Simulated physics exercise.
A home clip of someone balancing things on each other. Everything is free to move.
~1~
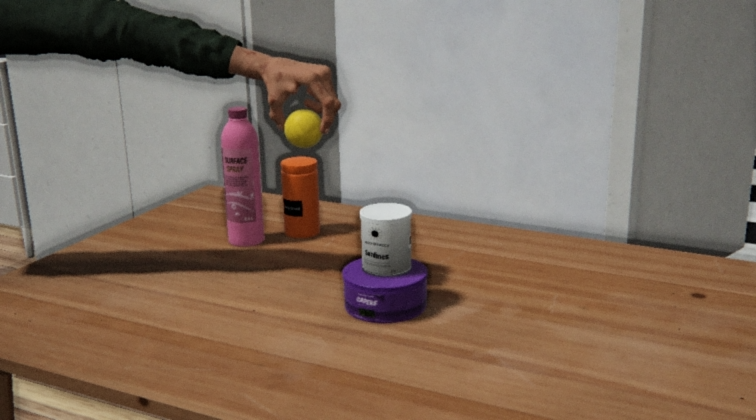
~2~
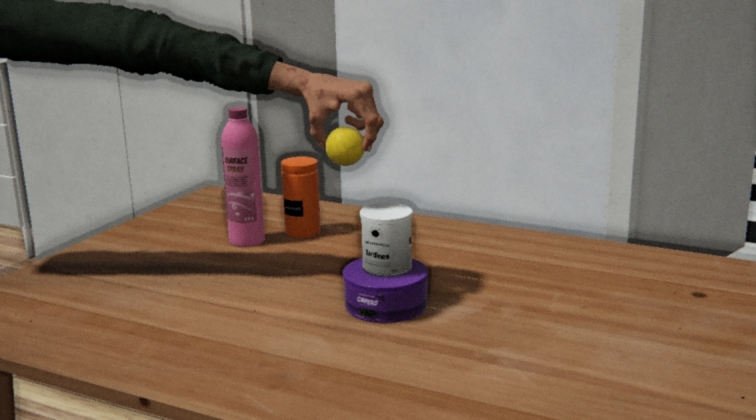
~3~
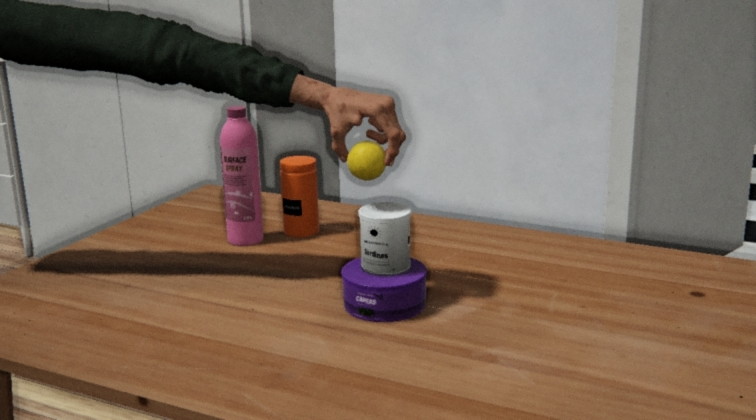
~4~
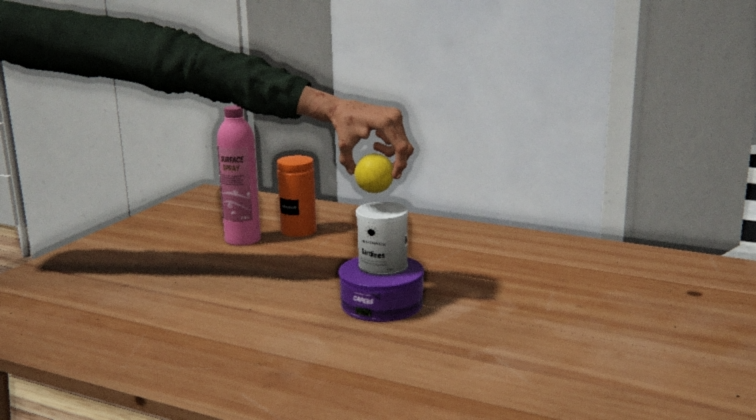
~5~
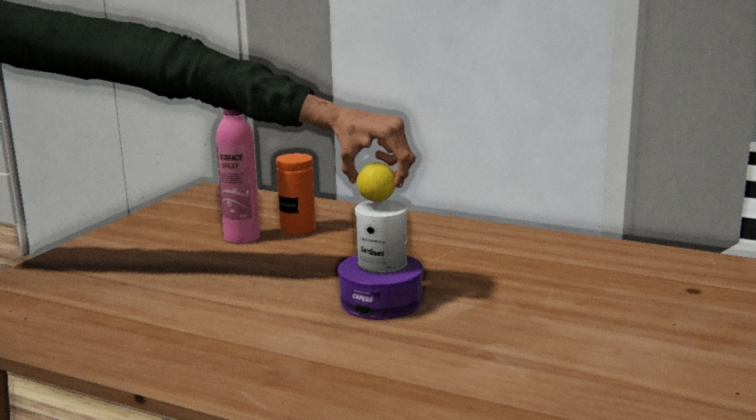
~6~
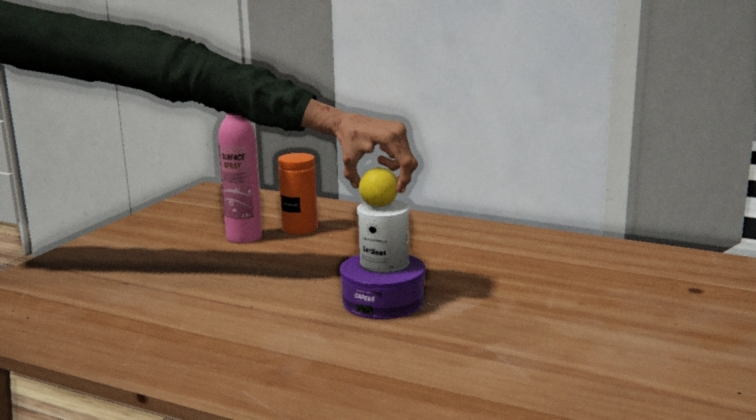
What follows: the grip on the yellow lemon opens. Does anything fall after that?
Outcome: The pile holds.
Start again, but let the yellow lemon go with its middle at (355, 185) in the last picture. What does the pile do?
Then it comes apart.
Then, 0.30 s past the last view, nothing moves.
Then, 0.70 s past the last view, yellow lemon resting near (379, 188).
Finally, all 5 still in place. Final places as the last picture's camera would see them, yellow lemon near (379, 188). The pile keeps its balance.
